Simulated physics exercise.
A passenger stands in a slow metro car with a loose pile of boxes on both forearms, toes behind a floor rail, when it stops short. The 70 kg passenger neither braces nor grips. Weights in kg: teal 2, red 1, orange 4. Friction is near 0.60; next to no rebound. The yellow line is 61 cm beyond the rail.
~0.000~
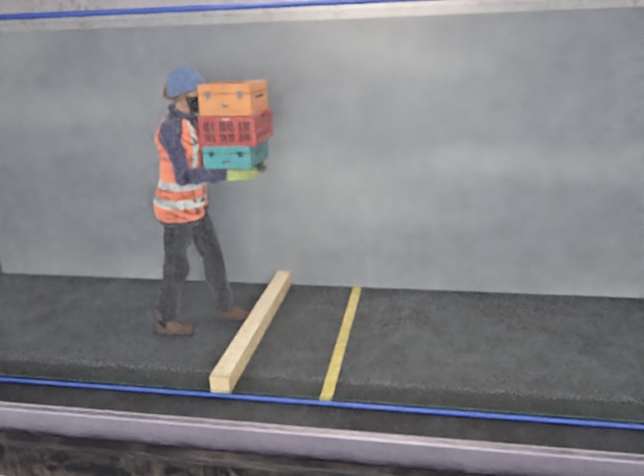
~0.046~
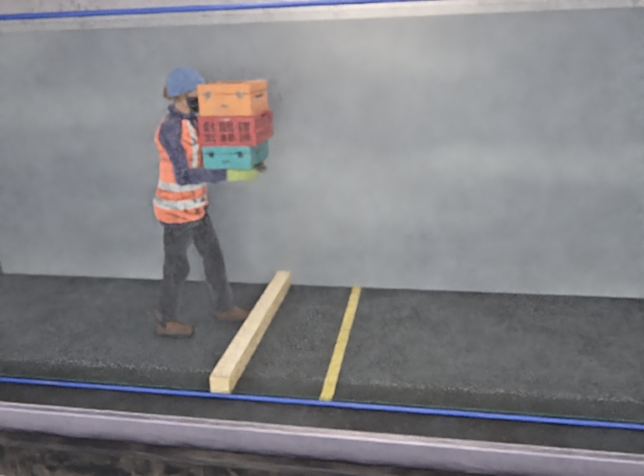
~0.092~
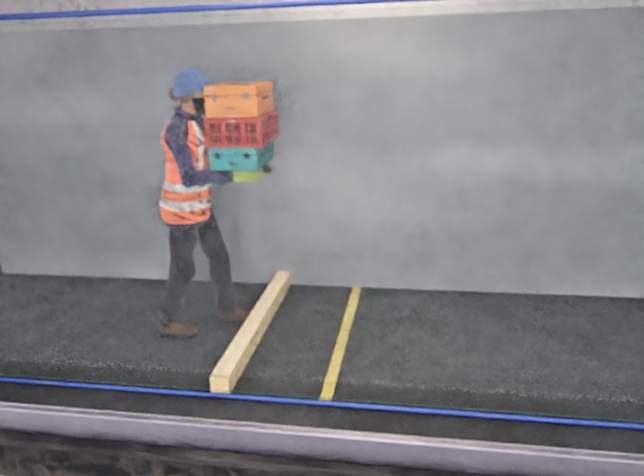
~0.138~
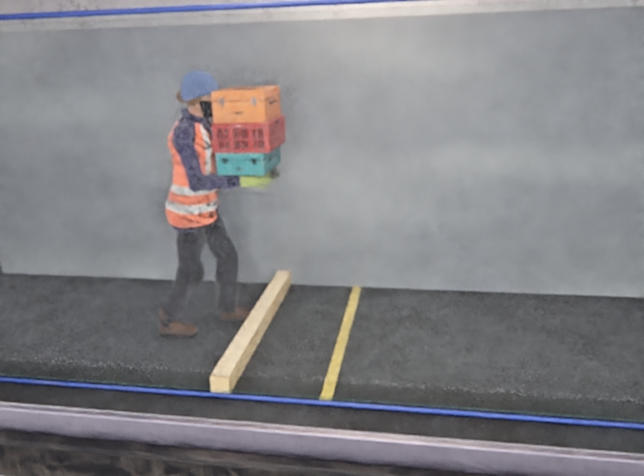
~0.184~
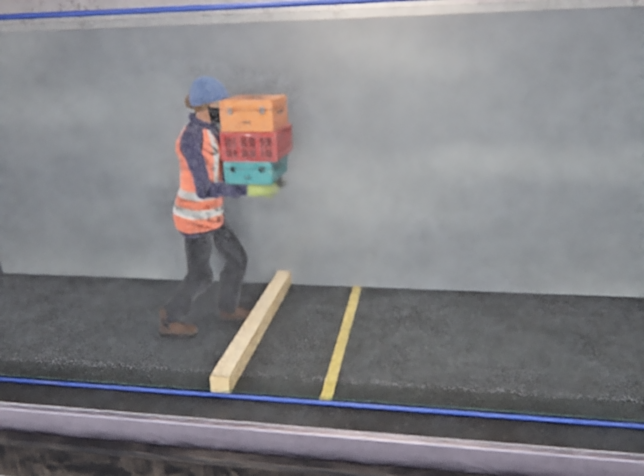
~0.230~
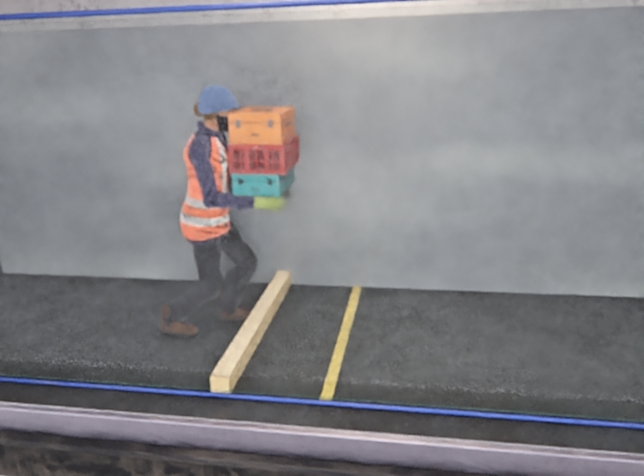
A worker in a blue cap and orange safety vest stands at the left, holding three stacked boxes before a pale rail and a yellow line. The body then leans slowly to the right and sinks as the knees bend, the feet staying behind the rail while the arms carry the boxes slightly rightward and down.
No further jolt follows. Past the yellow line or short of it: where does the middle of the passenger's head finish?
Here the passenger's head rests short of the yellow line.
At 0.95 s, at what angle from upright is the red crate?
Roughly 20°.
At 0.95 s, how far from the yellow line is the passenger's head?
Some 20 cm short of it.
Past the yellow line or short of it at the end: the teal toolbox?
Teal toolbox short.
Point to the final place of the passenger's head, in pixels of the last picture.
At about (318, 273).
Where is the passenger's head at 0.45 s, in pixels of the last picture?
Near (265, 191).
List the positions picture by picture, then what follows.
In the first picture, passenger's head (183, 103), teal toolbox (237, 152), yellow line (333, 371).
In the second picture, passenger's head (183, 103), teal toolbox (237, 152).
In the third picture, passenger's head (189, 104), teal toolbox (243, 153).
In the fourth picture, passenger's head (196, 106), teal toolbox (250, 158).
In the fifth picture, passenger's head (204, 112), teal toolbox (257, 166).
In the sixth picture, passenger's head (212, 120), teal toolbox (265, 178), yellow line (334, 371). Everything loose set off at about 0.9 m/s.
After 0.45 s the passenger's head is 46 cm short of the yellow line, near (265, 191) in the last picture's view.
After 0.65 s the passenger's head is 21 cm short of the yellow line, near (311, 262) in the last picture's view.
After 0.95 s the passenger's head is 18 cm short of the yellow line, near (317, 269) in the last picture's view.
Final state at 1.5 s, teal toolbox stops short of the yellow line; orange toolbox crosses the yellow line; passenger's head stops short of the yellow line.
